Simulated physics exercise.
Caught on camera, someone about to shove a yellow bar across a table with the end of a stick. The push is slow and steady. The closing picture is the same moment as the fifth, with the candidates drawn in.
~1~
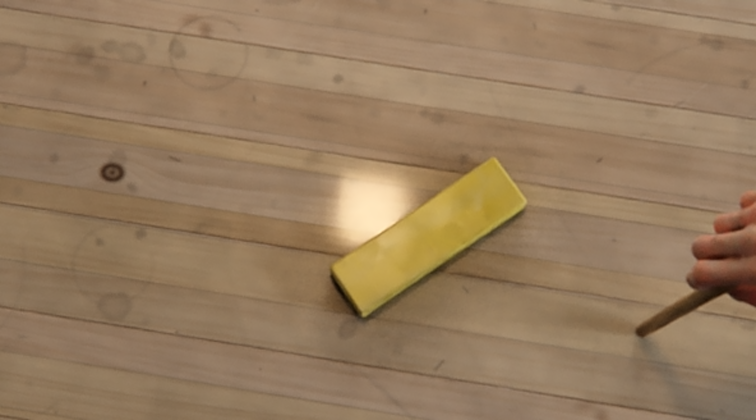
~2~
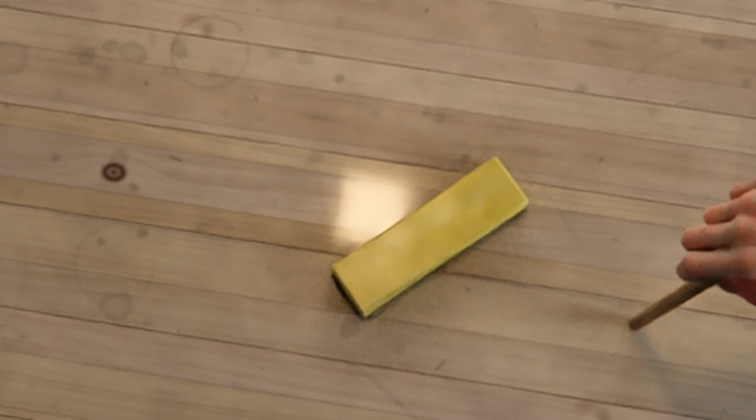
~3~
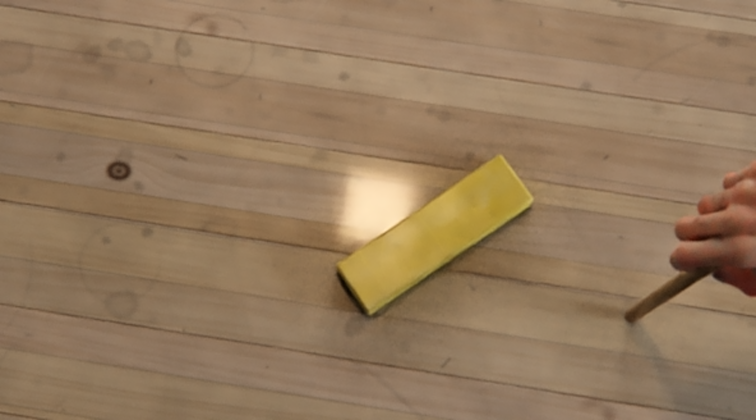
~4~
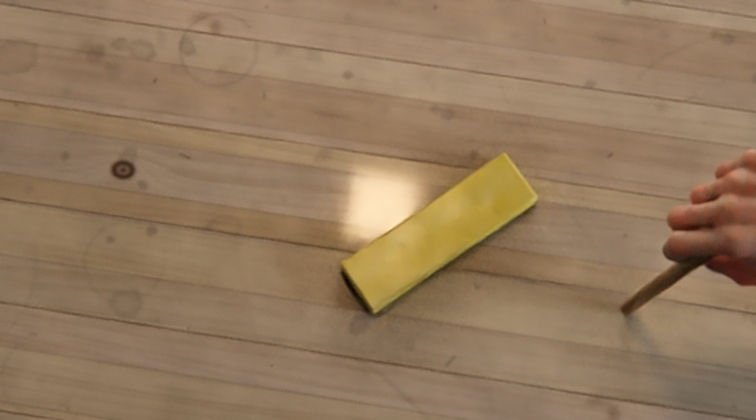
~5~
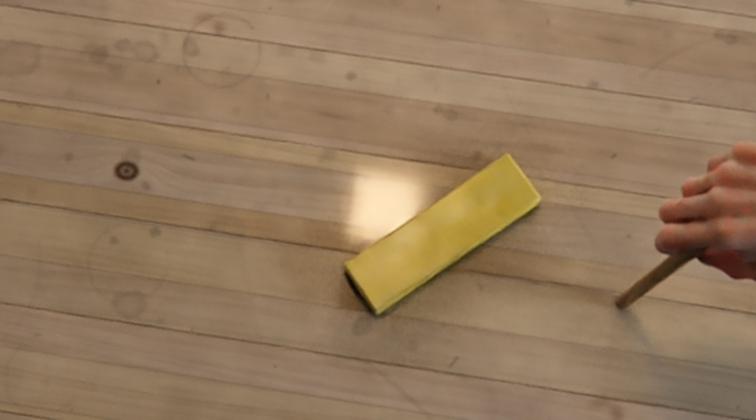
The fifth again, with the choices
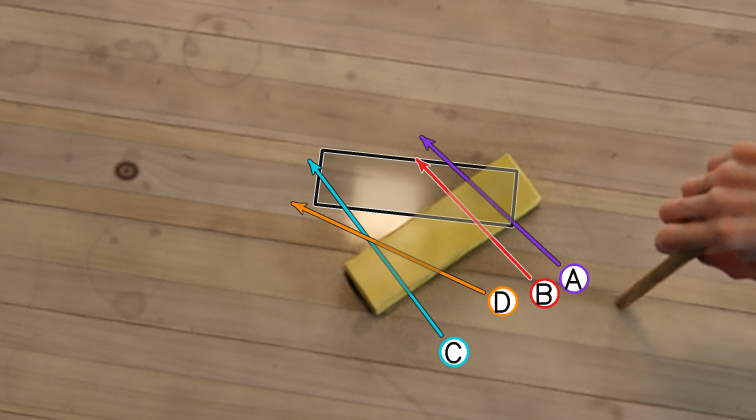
A hand on the right held a wooden stick and slowly moved its tip a little up and to the left, while a yellow bar lay still and untouched on the wooden table.
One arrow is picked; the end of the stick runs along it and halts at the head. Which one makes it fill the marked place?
Push along D.
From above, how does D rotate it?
Clockwise.
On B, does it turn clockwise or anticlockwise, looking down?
Anticlockwise.
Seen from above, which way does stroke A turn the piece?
On that stroke, anticlockwise.
On the copy, A from (559, 264) to (421, 137); B from (530, 278) to (417, 159); C from (442, 335) to (310, 161); D from (484, 292) to (293, 203).
On D. First, foot of the stick (414, 261), piece (428, 213).
Then, foot of the stick (346, 229), piece (417, 187).
Finally, foot of the stick (293, 204), piece (416, 182); it fills the outline.
By contrast, A leaves the piece out of the outline, at (384, 196); B leaves the piece out of the outline, at (378, 191); C leaves the piece out of the outline, at (423, 166).
